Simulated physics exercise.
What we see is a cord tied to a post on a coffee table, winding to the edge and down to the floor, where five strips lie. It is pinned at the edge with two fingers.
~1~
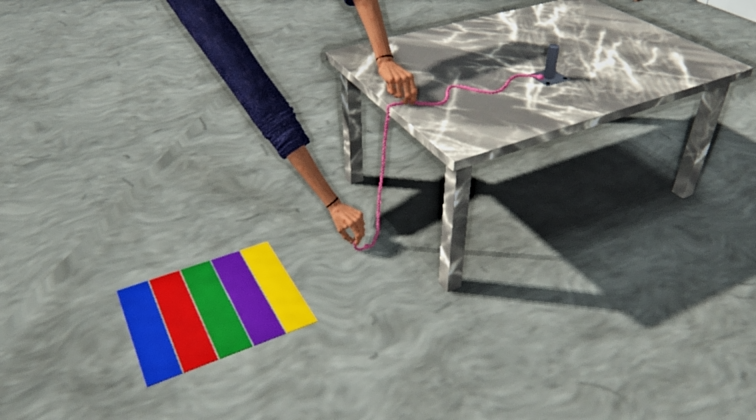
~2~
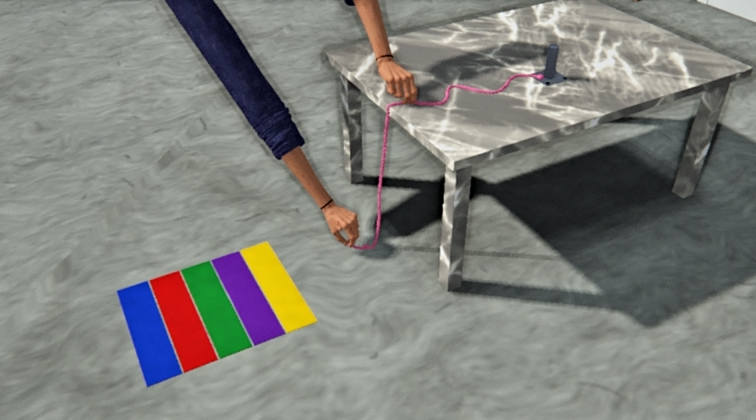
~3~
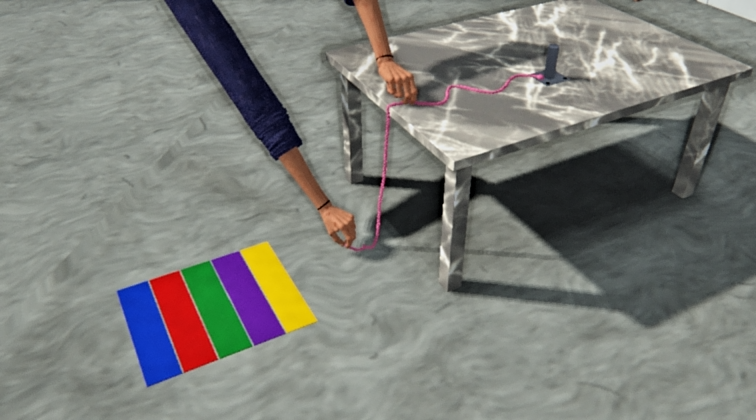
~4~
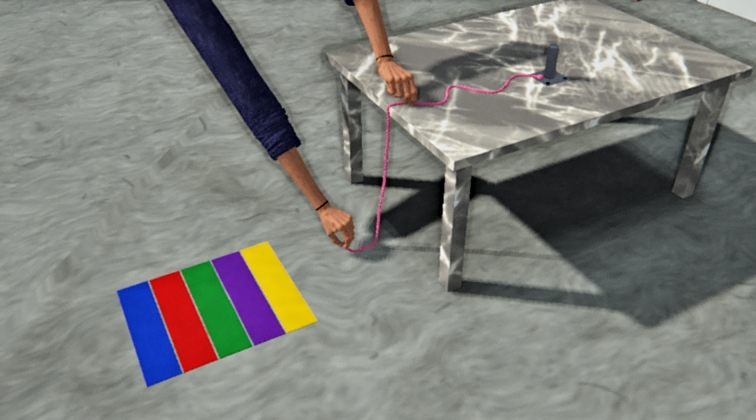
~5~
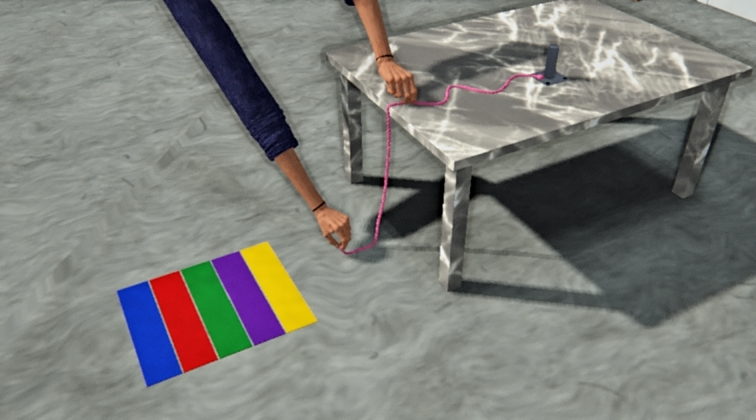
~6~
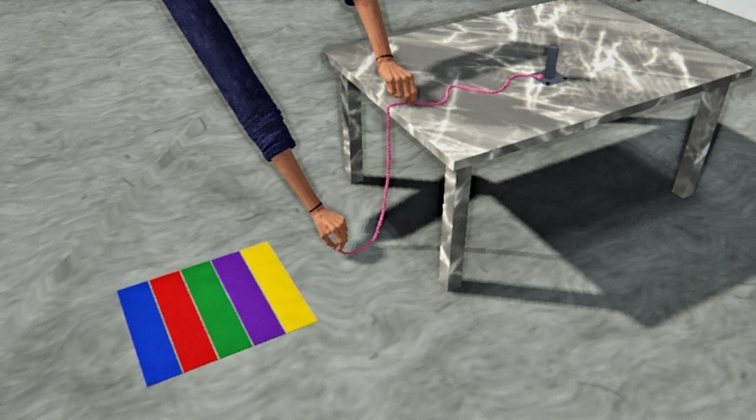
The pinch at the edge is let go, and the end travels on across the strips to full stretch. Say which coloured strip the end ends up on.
It ends up on the green strip.
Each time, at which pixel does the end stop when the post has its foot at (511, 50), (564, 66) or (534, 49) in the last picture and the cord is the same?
Approximate pixels in order: (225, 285), (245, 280), (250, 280).
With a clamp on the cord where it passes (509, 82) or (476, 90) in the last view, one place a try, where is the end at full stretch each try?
The spots come out as (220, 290) and (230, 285), in that order.
A little later, end near (261, 275); over yellow.
Next, end near (228, 286); over purple.
When it is tight, end near (208, 293); over green. It gets as far as the green strip.
